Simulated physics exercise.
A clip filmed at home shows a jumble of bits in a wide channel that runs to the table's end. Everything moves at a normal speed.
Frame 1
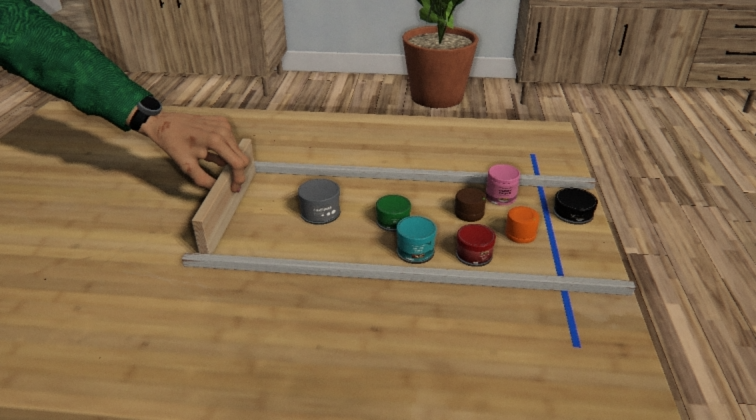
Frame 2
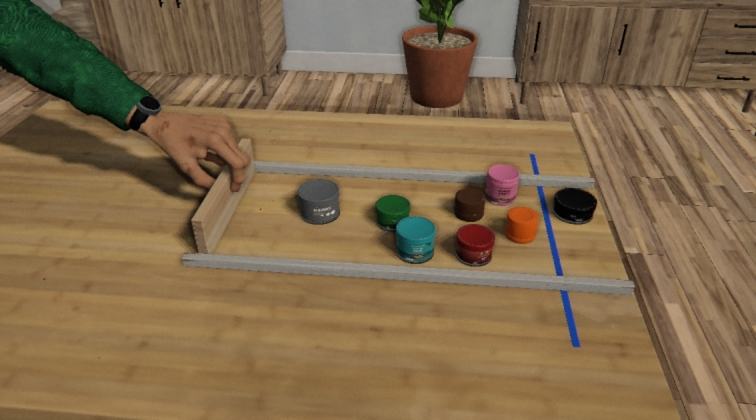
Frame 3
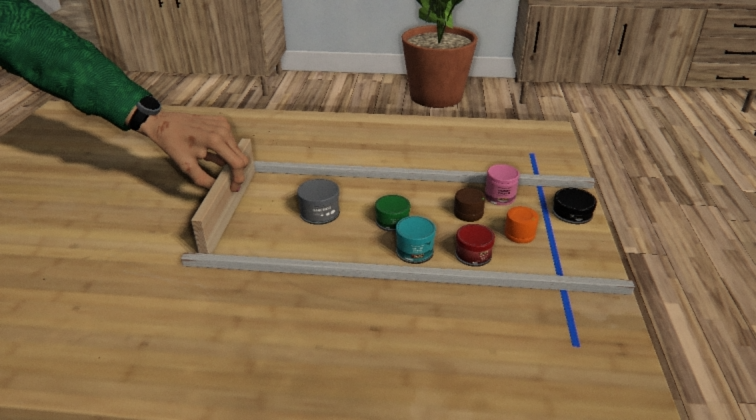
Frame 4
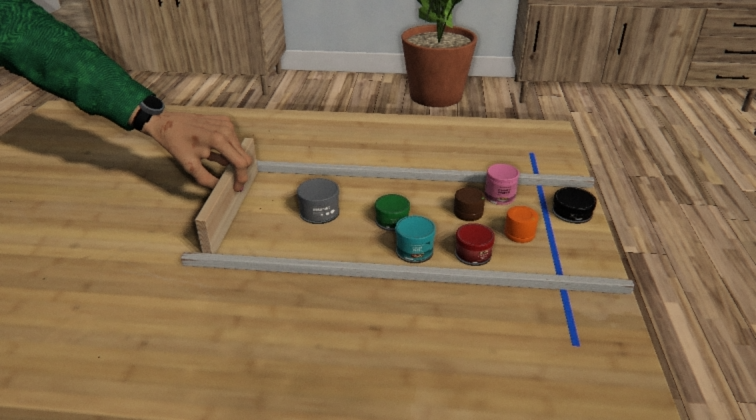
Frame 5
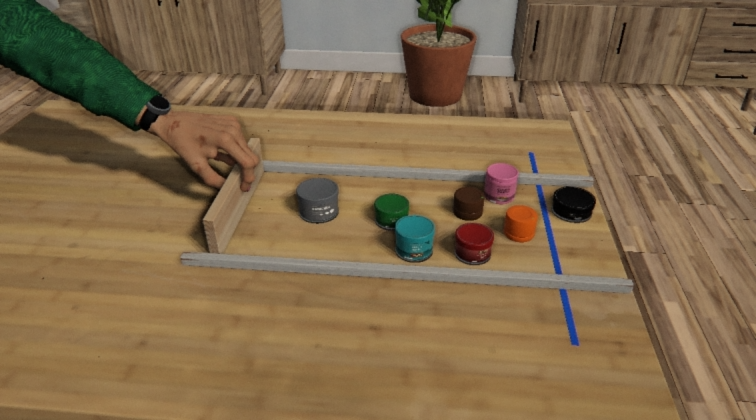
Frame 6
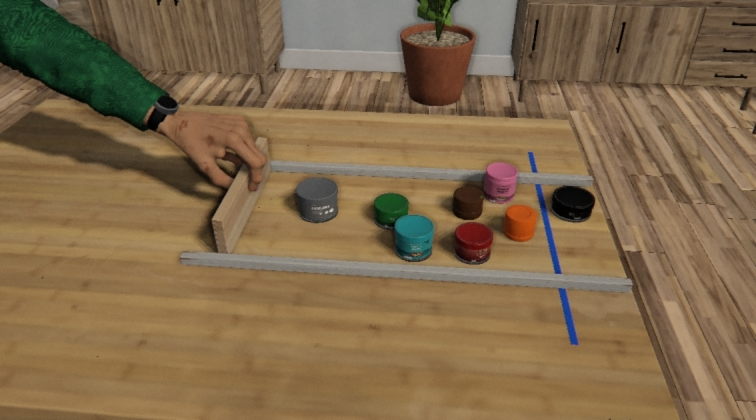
On a wooden table, a hand slides a board slightly right toward several small colourful pots.
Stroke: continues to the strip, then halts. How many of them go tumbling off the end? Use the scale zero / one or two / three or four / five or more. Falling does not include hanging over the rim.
On that scale it is one or two.
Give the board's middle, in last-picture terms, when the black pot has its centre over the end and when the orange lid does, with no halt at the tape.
The middle is at (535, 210) when it's the black pot, and at (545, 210) when it's the orange lid.
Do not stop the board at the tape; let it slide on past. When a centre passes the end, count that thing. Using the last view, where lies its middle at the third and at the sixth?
First about (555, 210), next about (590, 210).
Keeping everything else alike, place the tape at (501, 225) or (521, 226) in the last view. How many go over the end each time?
Floor count: 0; 0.
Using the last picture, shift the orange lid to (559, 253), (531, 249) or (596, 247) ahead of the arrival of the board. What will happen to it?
Gone; Gone; Gone.
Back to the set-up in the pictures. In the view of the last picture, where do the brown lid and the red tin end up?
First (580, 198), then (619, 263).
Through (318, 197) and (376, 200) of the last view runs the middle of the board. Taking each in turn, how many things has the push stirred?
The count reaches 1 first and 2 second.
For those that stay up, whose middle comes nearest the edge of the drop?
Result - the orange lid.
Soon after, none off yet; black pot at rest near (572, 204); orange lid at rest near (520, 223); pink tub at rest near (500, 183).
After that, none off yet; black pot at rest near (572, 204); orange lid displaced a little near (538, 224); pink tub moving near (503, 180).
In the end, the number that fall off is one or two; gone, black pot.
